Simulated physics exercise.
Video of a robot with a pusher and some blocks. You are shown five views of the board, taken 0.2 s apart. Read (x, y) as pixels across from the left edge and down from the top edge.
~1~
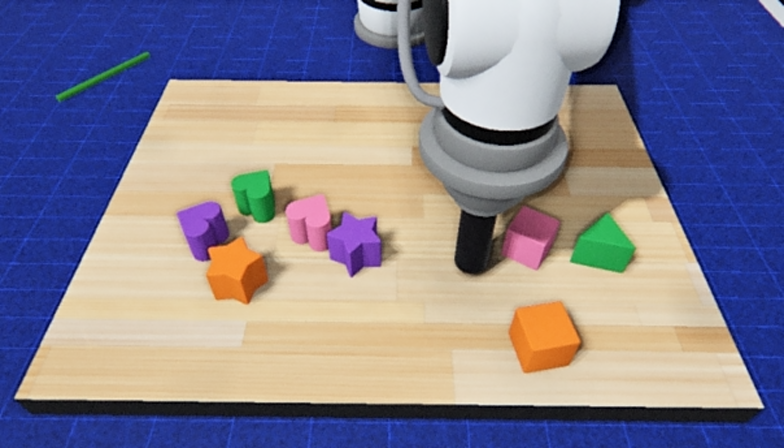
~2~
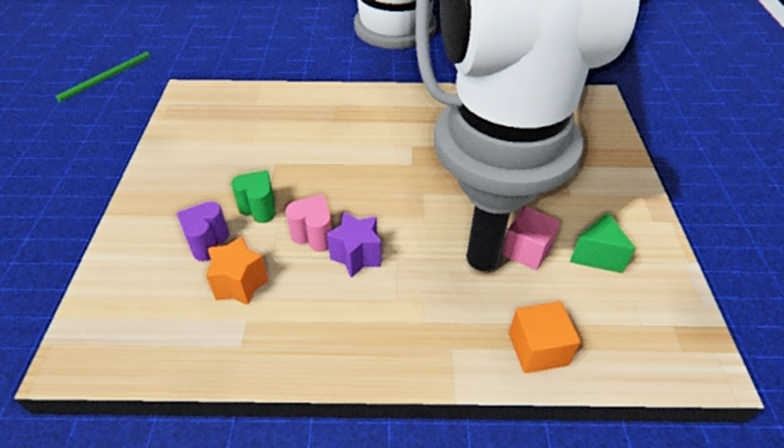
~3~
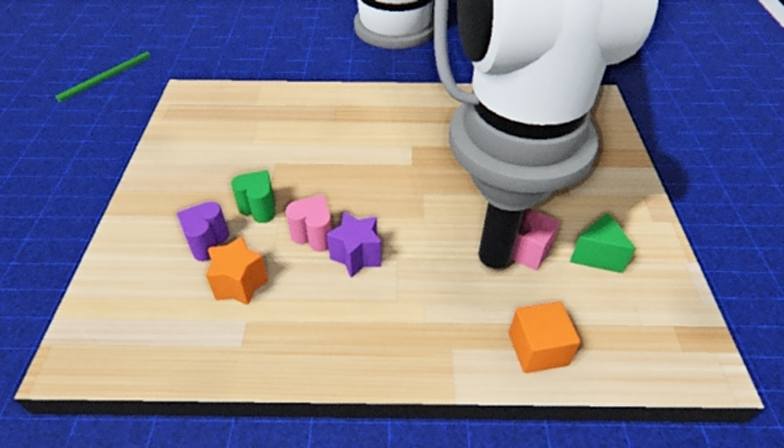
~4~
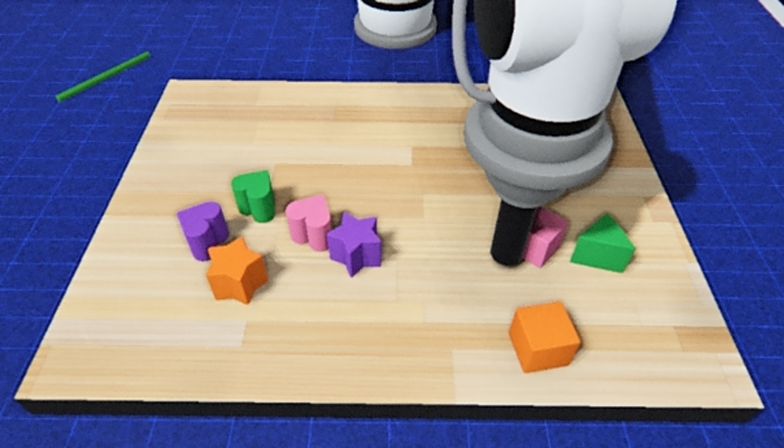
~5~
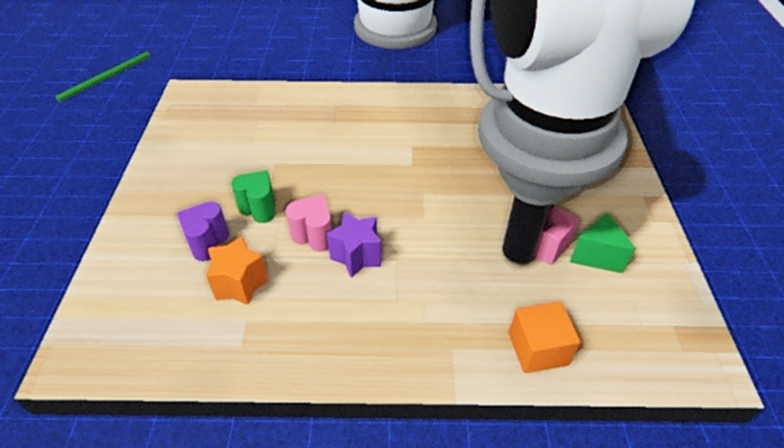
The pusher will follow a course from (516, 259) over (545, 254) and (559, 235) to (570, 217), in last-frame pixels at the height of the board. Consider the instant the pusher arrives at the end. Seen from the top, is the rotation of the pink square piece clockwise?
Yes - that is the case.
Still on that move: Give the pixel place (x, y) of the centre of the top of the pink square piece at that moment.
Located at (613, 186).
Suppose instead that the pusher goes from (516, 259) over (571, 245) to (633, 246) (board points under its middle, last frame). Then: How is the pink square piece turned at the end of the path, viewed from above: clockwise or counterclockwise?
The sense of turning is anti-clockwise.
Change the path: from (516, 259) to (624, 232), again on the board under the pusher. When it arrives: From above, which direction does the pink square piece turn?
Seen from above, its turn is counter-clockwise.
What follows on the original path. Halfway along, pusher (555, 238); pink square piece (587, 204).
At the end, pusher (573, 210); pink square piece (613, 186), turned 50° clockwise; green triangular block still.
